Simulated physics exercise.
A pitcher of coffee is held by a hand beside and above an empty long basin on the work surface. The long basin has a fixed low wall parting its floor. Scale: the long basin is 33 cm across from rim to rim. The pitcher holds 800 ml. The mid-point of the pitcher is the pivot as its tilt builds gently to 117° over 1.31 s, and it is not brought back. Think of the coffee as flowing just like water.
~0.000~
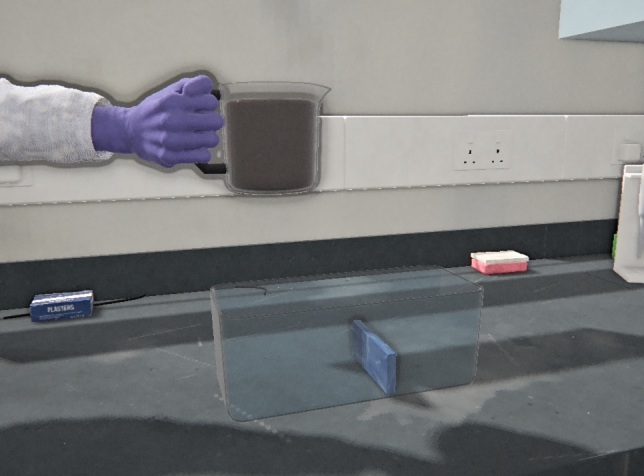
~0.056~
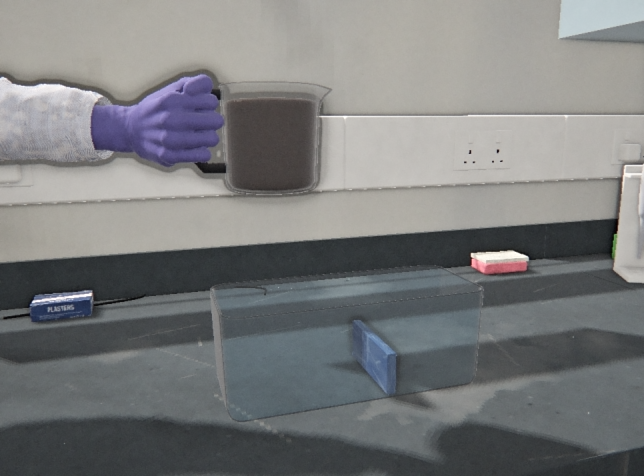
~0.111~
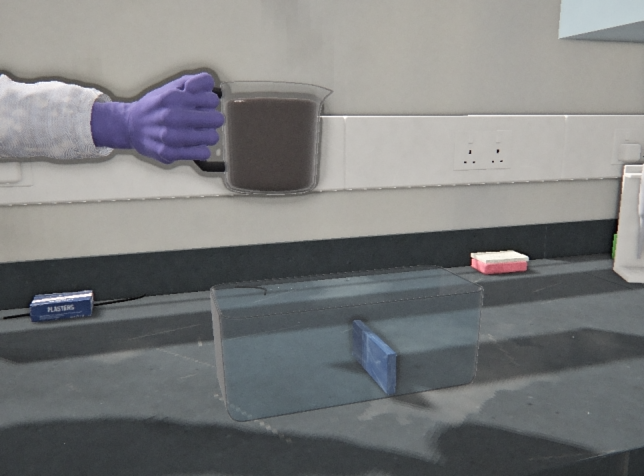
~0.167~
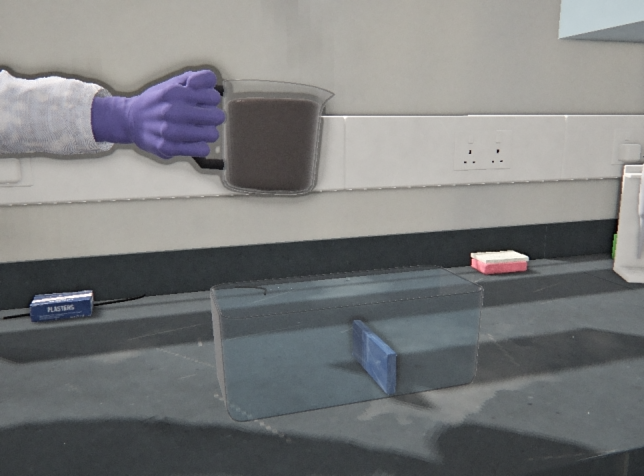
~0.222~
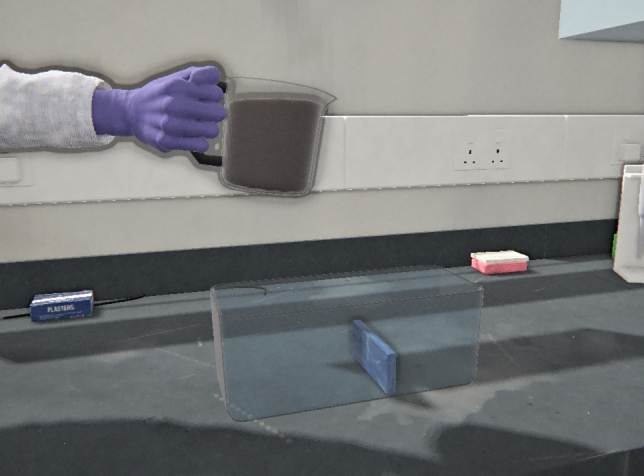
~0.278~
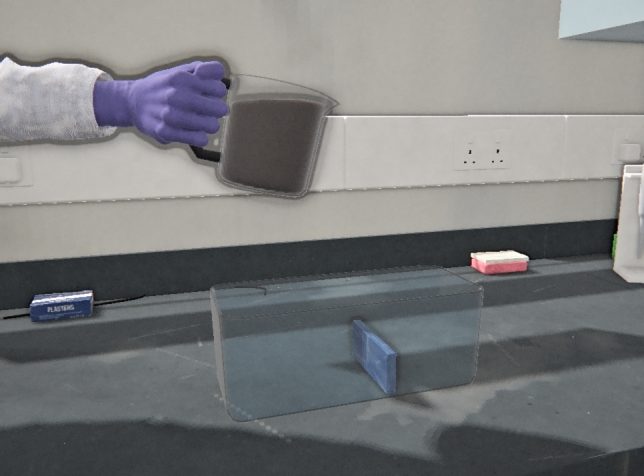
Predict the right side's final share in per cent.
The right side finishes with roughly 73 per cent.
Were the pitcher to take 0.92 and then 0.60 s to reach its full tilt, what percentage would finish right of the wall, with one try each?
I'd expect close to 65 per cent and then close to 45 per cent.
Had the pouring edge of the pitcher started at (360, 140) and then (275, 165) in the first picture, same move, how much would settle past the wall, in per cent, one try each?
Respectively 85 and 5 %.
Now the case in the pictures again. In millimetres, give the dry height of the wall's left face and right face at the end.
Measured: Left around 44 mm, right around 14 mm.
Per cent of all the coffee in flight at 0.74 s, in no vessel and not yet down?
Some 20 per cent, I reckon.
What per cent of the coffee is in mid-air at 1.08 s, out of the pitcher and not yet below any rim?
Estimated airborne part: Roughly 18 per cent.
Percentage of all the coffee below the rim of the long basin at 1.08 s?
That comes to about 68 percent.
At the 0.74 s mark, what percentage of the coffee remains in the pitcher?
Close to 72 percent of the liquid remains at that time.
By 0.74 s the tilt is 70° and 72 per cent is still to pour, 0 is left of the wall and 6 right of it.
By 1.08 s the tilt is 108° and 14 per cent is still to pour, 5 is left of the wall and 63 right of it.
By 1.43 s the tilt is 117° and 0 per cent is still to pour, 26 is left of the wall and 73 right of it.
By 1.81 s the tilt is 117° and 0 per cent is still to pour, 26 is left of the wall and 73 right of it.
At rest 26 per cent lies left of the wall, 73 right of it and 1 outside.
